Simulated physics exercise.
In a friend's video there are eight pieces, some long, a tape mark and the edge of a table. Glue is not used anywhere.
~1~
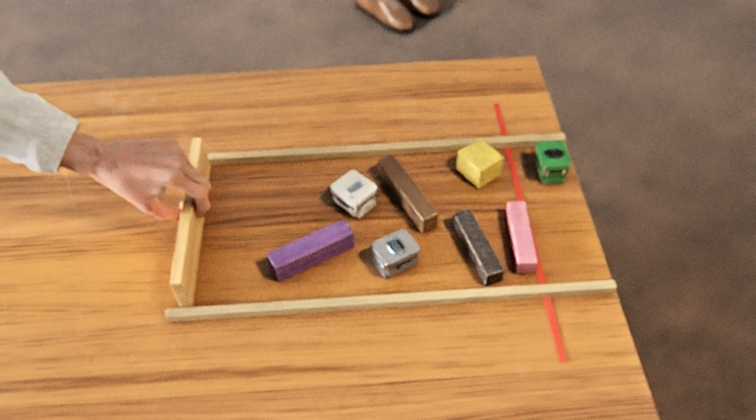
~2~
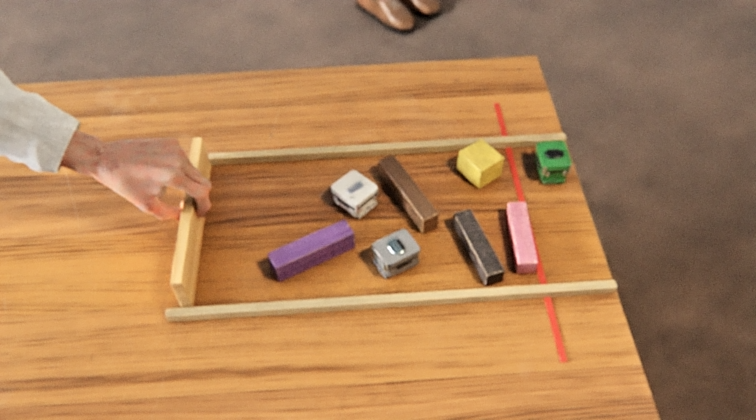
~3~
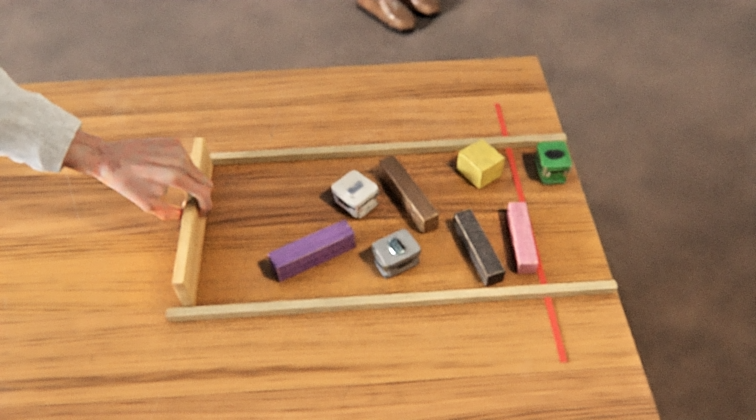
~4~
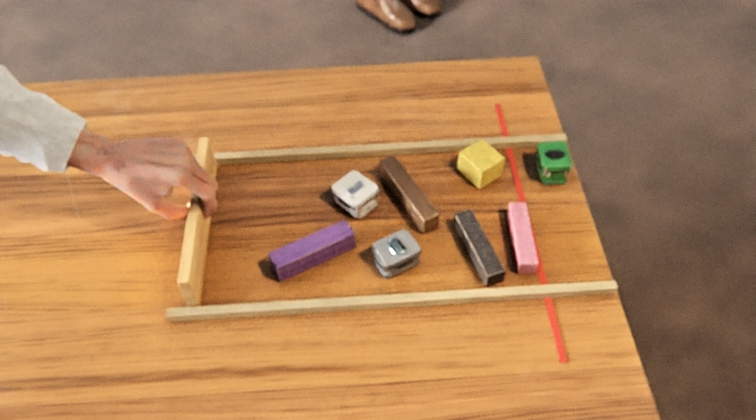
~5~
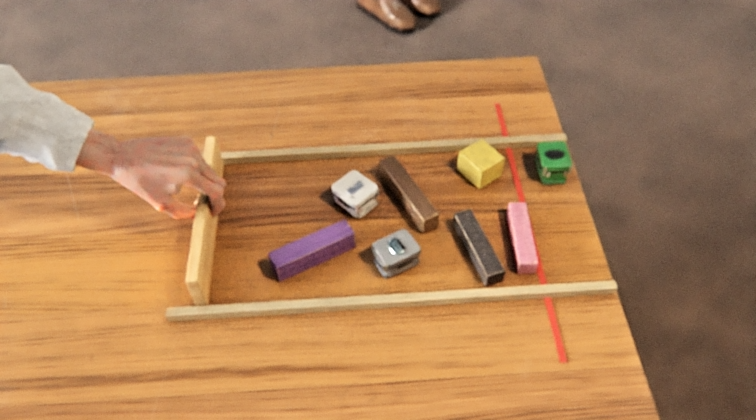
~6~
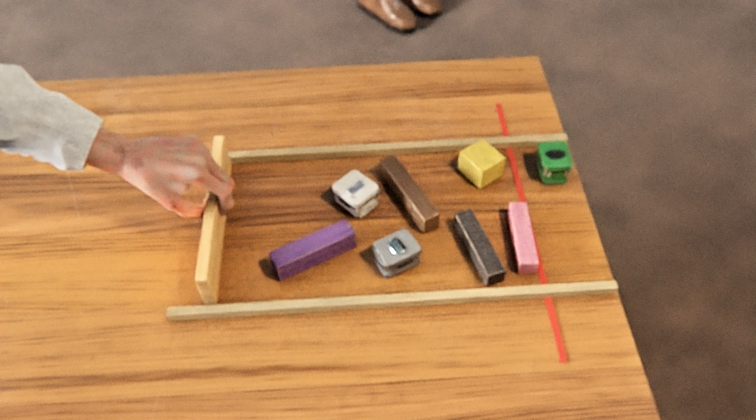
A hand sliding a wooden board slightly right between two rails on a table, the scattered coloured blocks and small cases staying still.
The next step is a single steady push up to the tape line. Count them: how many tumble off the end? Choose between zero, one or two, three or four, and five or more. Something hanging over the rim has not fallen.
The count is one or two.
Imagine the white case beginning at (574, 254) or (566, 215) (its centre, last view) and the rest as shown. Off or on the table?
In that order: Slips off, then slips off.
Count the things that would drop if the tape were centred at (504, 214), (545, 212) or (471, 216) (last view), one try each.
Result per try: 0; 4; 0.
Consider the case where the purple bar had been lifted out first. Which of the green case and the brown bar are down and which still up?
As for the green case, it topples off; as for the brown bar, it is left in place.
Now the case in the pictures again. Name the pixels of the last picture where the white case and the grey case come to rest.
Near (545, 184) and (563, 267).
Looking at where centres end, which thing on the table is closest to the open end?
Yellow block.
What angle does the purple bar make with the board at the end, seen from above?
It comes to around 30 degrees.
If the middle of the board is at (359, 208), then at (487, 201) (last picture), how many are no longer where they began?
First position 4; second position 8.
A little later, none off yet; green case at rest near (553, 163); pink bar at rest near (522, 237); yellow block at rest near (481, 164).
Next, none off yet; green case moving near (561, 163); pink bar shifted a little near (560, 237); yellow block shifted about its own width near (524, 155).
When it is over, the number that fall off is one or two; down, pink bar and green case.
